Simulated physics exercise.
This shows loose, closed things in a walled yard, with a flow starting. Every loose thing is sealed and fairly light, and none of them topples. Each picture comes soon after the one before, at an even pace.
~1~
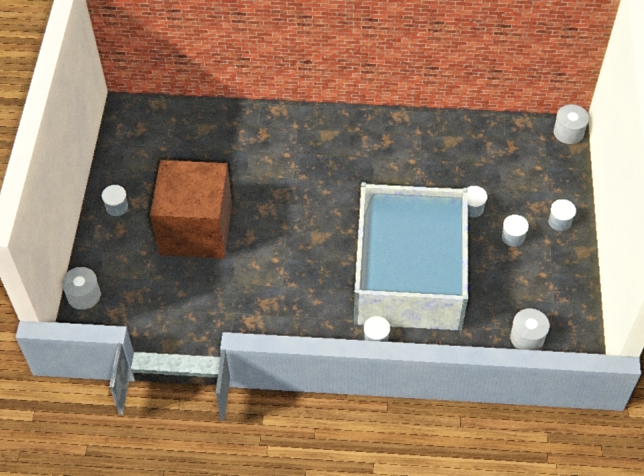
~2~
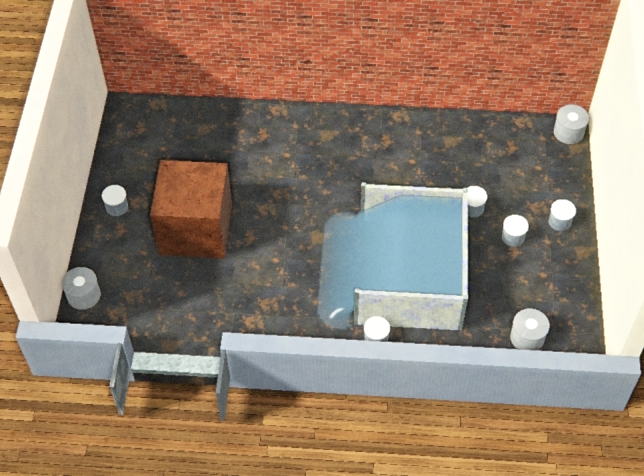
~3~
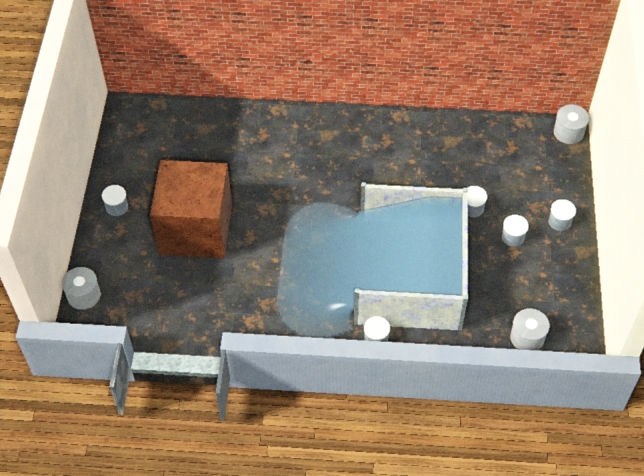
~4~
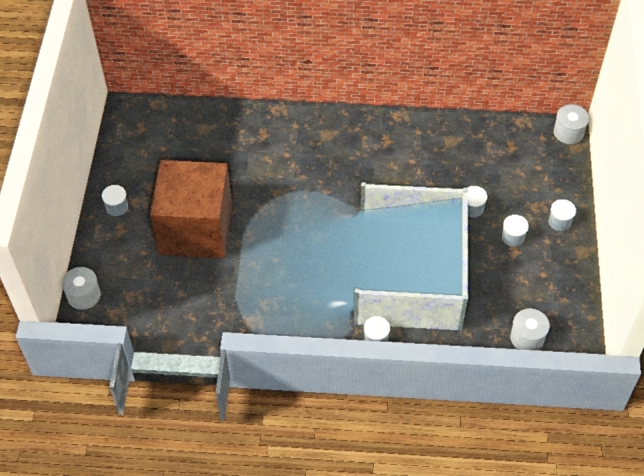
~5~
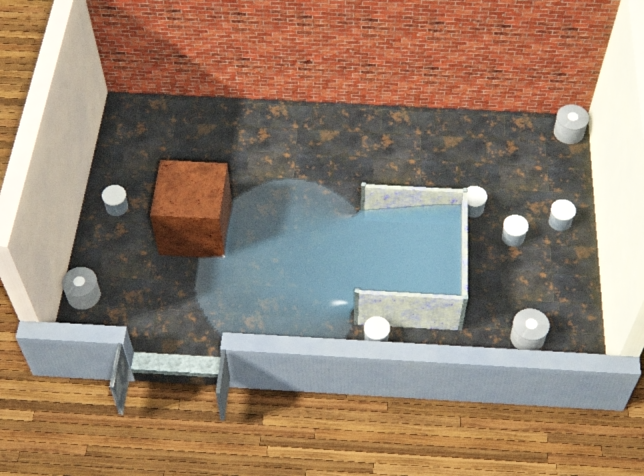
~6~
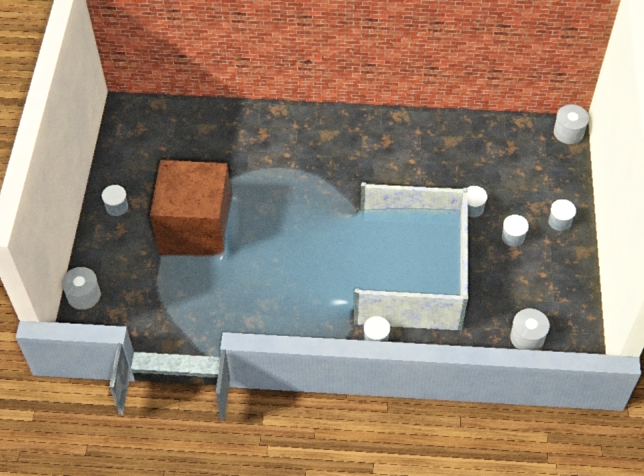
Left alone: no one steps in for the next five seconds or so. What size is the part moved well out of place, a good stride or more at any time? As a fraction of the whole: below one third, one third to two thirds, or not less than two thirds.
The fraction is below one third.
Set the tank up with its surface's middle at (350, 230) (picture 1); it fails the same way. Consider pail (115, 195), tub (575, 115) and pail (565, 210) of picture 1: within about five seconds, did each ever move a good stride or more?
Lab note - in sequence: Displaced that much; less than that; less than that.
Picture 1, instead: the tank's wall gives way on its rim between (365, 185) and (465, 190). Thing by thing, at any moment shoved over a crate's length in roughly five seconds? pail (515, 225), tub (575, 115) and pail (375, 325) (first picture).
Working through them in order, the first gets shoved clear, the second gets shoved clear and the last not displaced that far.
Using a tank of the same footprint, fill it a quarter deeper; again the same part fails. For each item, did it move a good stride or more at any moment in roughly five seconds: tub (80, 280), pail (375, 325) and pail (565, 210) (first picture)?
Taking them as listed - the full distance for the first, a shorter distance for the second, a shorter distance for the third.
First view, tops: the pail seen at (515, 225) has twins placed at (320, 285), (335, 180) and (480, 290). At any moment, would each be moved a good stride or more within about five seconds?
Each in turn: Pushed clear, stays in place, stays in place.
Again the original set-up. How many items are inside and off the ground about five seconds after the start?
I make it 1.
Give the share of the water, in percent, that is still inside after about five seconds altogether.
84 %.
A moment on, 0 of 8 are well off their spots; 0 afloat.
Next, 0 of 8 are well off their spots; 1 afloat.
Later, 2 of 8 are well off their spots; 1 afloat.
In the end, 2 of 8 are well off their spots, and 2 have been at some point; 1 afloat.
